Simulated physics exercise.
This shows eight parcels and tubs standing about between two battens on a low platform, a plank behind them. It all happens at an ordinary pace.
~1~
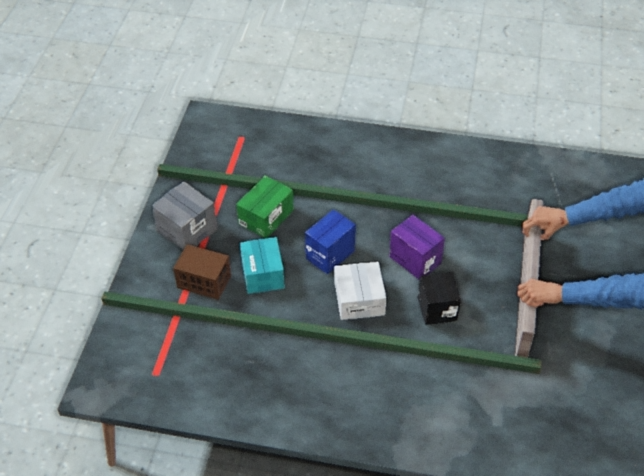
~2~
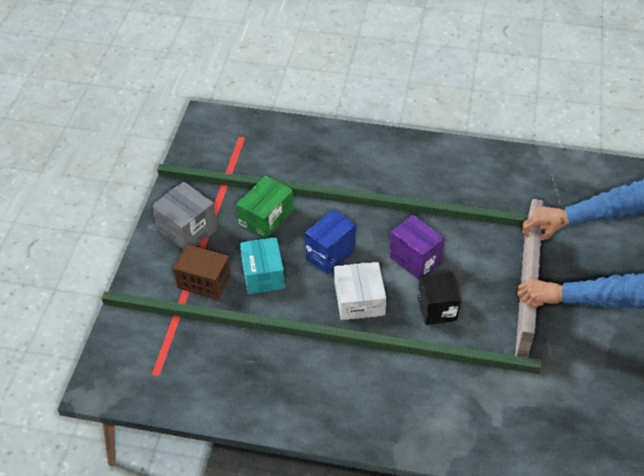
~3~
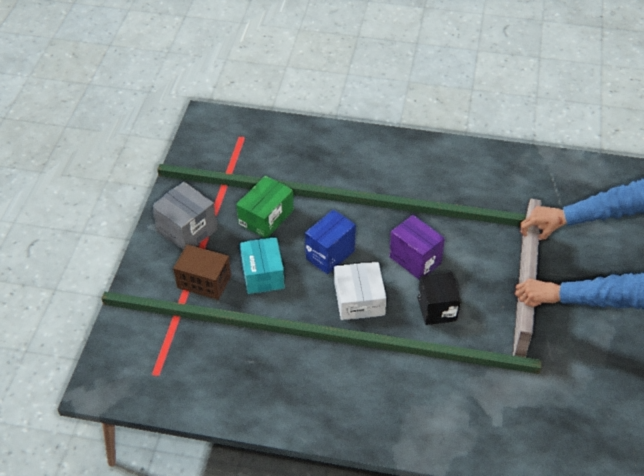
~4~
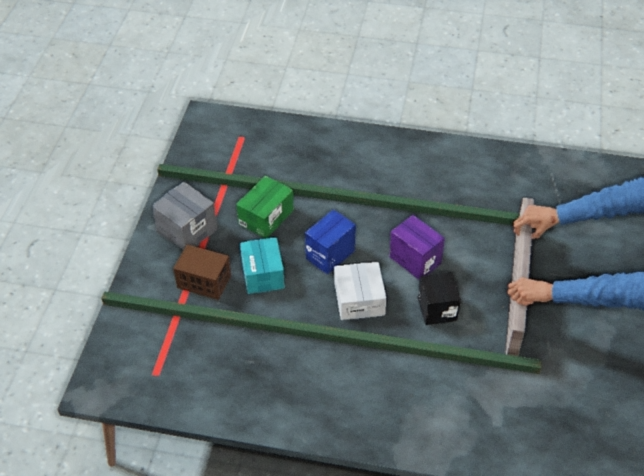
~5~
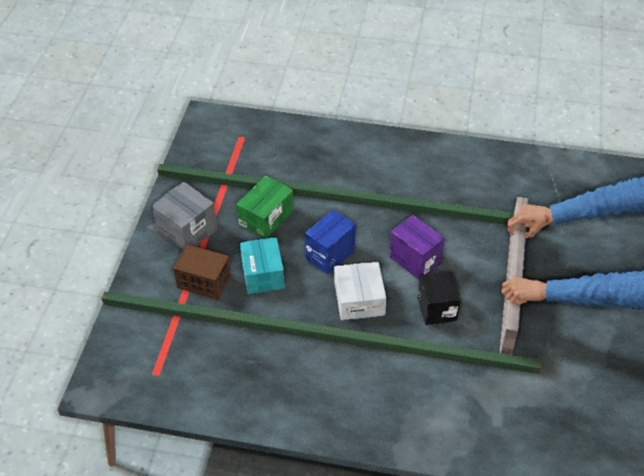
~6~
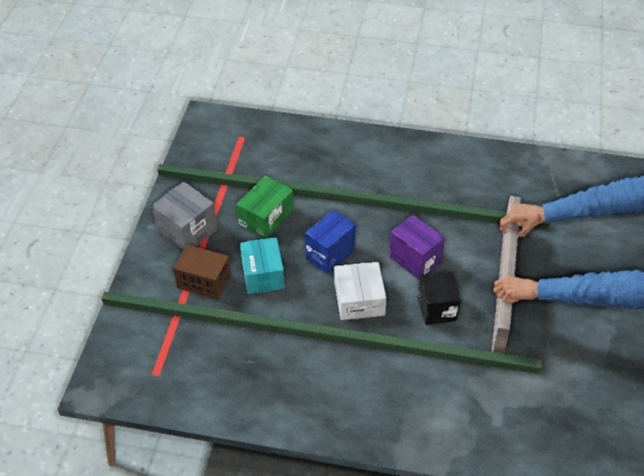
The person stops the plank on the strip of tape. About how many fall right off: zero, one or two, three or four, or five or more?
The number that fall off is three or four.
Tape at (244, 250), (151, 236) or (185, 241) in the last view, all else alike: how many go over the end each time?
In that order 1, 7 and 4.
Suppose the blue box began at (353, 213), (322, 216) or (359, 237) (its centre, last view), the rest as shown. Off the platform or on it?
The blue box stays on; stays on; survives.
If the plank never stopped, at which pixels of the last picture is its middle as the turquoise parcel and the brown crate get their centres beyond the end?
For the turquoise parcel at (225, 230), for the brown crate at (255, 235).
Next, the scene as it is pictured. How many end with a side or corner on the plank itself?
That makes 3.
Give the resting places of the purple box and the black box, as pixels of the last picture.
First (183, 225), then (178, 256).
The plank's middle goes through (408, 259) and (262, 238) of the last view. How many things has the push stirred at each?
First 3, then 8.
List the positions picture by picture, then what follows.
The first frame shows grey parcel (185, 218); brown crate (203, 272); green parcel (266, 207); plank (530, 277); tape (203, 244).
The second frame shows brown crate (203, 272); white parcel (360, 291).
The third frame shows green parcel (266, 207); plank (528, 277).
The fourth frame shows grey parcel (185, 218); purple box (417, 248).
The fifth frame shows brown crate (203, 272); turquoise parcel (262, 266).
The sixth frame shows grey parcel (185, 218); brown crate (203, 272); green parcel (266, 207); plank (507, 274); tape (203, 244).
Soon after, none off yet; grey parcel at rest near (185, 218); brown crate at rest near (203, 272); green parcel at rest near (266, 207).
In the end, the number that fall off is three or four; gone, turquoise parcel, brown crate and grey parcel.
